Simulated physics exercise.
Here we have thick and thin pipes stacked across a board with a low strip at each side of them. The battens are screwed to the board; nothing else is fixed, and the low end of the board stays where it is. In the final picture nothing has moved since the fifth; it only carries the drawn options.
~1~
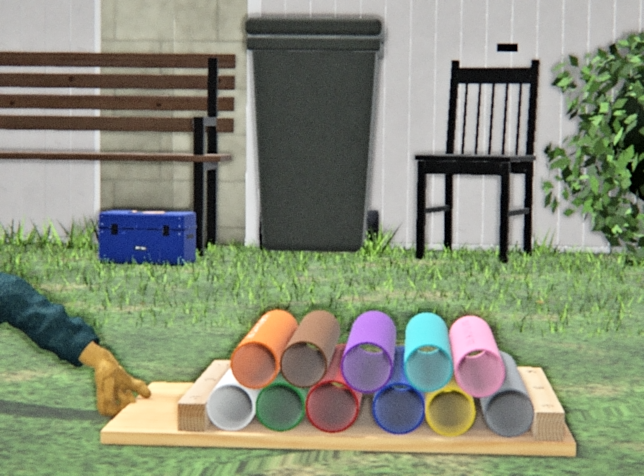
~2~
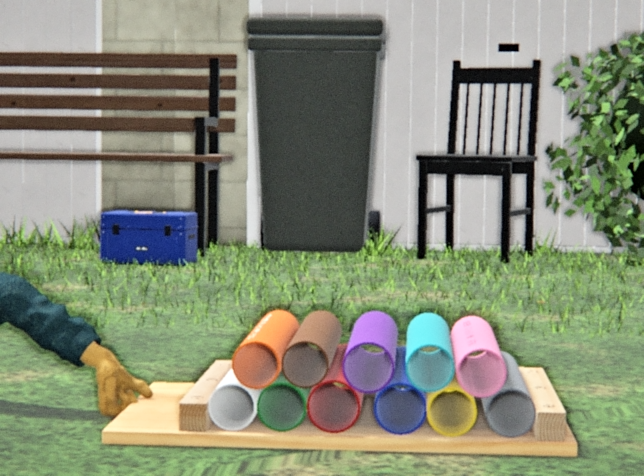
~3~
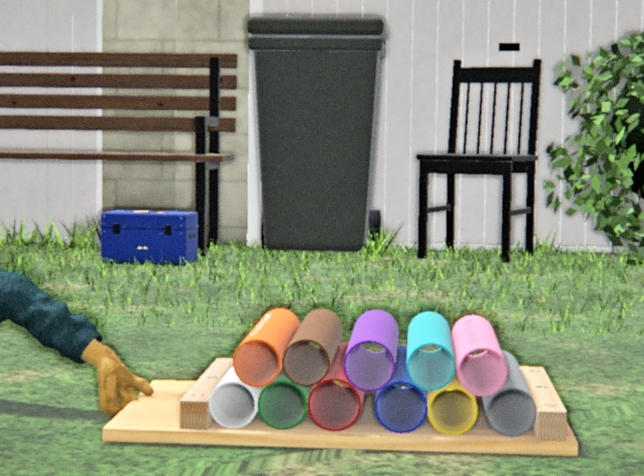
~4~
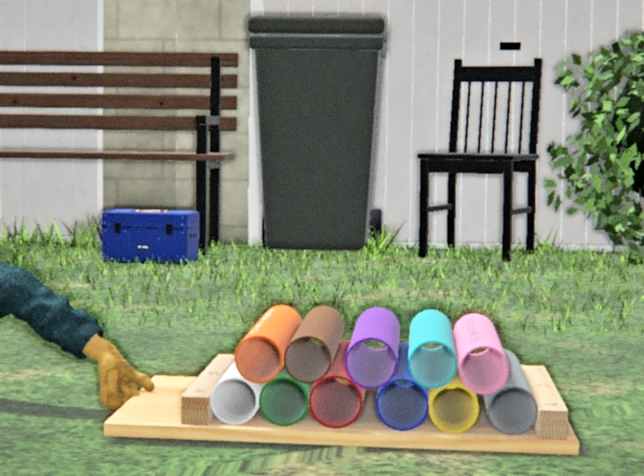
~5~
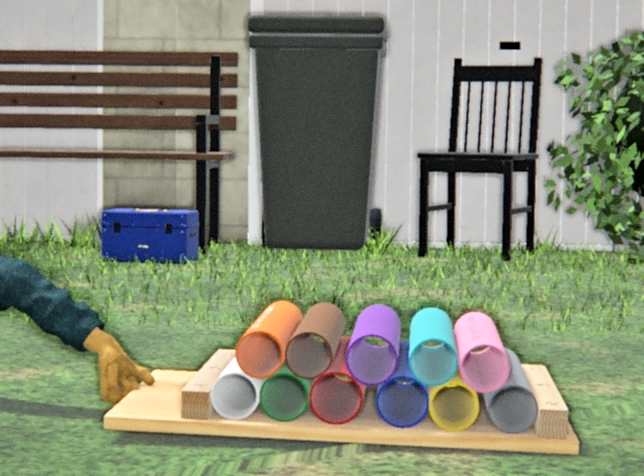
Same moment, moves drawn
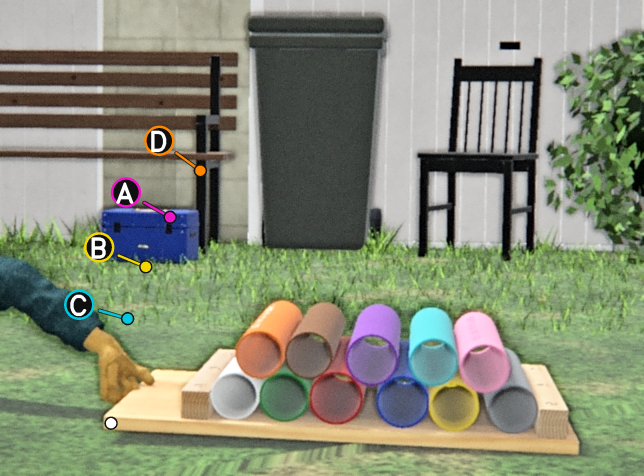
A gloved hand at left barely shifting a wooden board stacked with colourful pipes in two rows on a grassy lawn.
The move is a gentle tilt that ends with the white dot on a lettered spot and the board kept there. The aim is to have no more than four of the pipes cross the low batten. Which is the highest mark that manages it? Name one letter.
Stop at A.
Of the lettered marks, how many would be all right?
Three of the four.
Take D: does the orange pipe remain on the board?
No, with D.
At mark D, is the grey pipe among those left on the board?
The grey pipe: Yes.
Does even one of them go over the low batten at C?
No, at C.
On the copy, A at (170, 217); B at (146, 267); C at (128, 319); D at (200, 171); the white dot at (111, 423).
On A. First, board at 17°.
Then, board at 28°.
Finally, board at 28°, two over the low batten (turquoise, pink).
By contrast, B none over the low batten; C none over the low batten; D five over the low batten.
